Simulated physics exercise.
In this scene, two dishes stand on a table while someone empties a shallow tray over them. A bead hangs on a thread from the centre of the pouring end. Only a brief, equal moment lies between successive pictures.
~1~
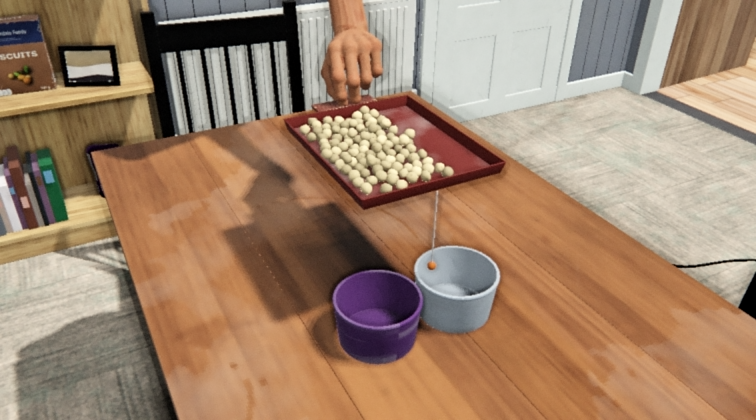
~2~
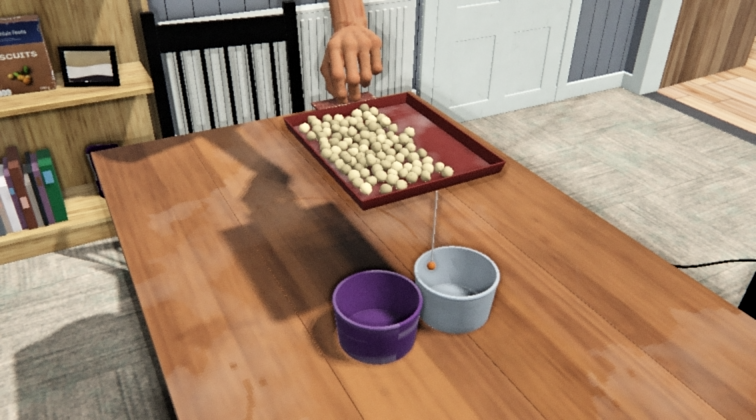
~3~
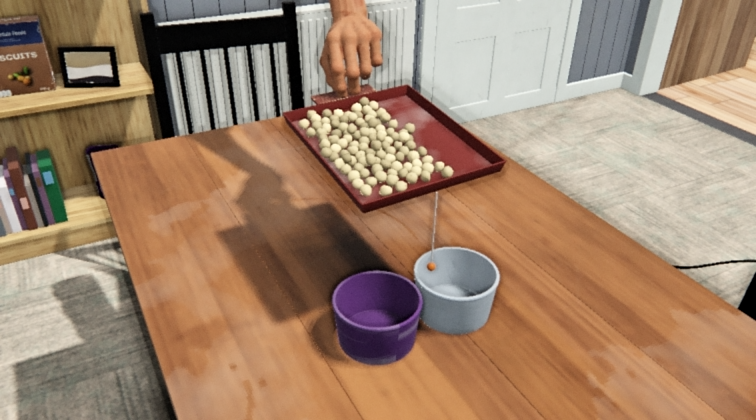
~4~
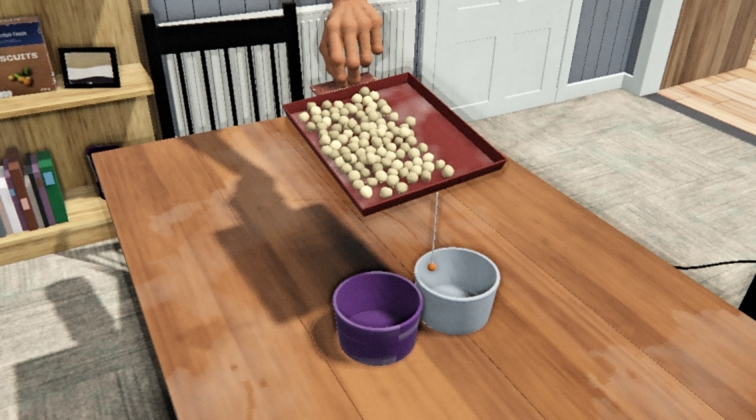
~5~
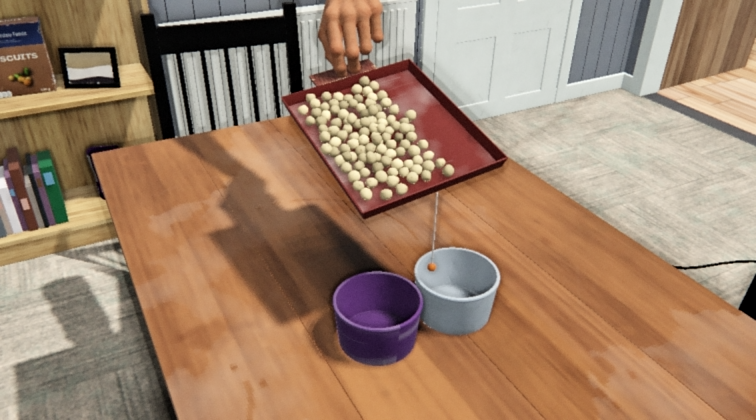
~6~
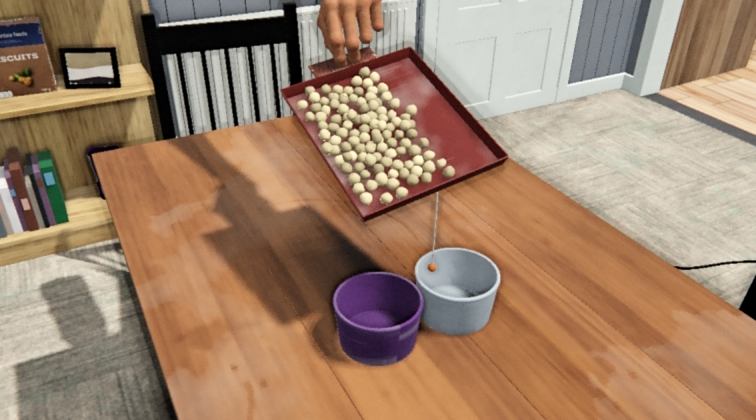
At a wooden table, a hand gradually tilting a red tray of round, pale nuts above a purple bowl and a grey bowl.
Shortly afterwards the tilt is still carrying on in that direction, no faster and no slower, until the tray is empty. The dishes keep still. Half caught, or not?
Catch is a majority.
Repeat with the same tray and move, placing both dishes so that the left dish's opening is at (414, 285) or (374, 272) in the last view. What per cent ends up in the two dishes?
It would be roughly 30 per cent, followed by roughly 20 per cent.
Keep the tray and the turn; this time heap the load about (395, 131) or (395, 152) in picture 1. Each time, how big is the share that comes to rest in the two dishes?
Respectively 70 and 80 in a hundred.
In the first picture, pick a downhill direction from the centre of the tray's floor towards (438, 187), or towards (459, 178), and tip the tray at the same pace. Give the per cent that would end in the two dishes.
Lab note: Try one about 30 %, try two about 30 %.
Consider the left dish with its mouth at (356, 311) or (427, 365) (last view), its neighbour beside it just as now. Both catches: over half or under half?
First place: Beyond half; second place: Short of half.
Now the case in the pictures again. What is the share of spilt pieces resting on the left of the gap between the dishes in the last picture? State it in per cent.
Near 70 in a hundred.
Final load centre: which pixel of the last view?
I'd mark it at roughly (376, 329).
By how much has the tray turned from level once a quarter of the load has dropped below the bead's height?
Tilt: Around 110 degrees.
Soon, tray tipped steeply; nearly all on the tray; a stray few in the left dish; a stray few outside both; a stray few in the air.
A while on, tray tipped past a quarter turn; most on the tray; a stray few in the left dish; a stray few outside both; a small part in the air.
Towards the end, tray tipped past a quarter turn; most in the left dish; about a quarter outside both.
Finally, tray tipped past a quarter turn; most in the left dish; none in the right dish; about a quarter outside both.
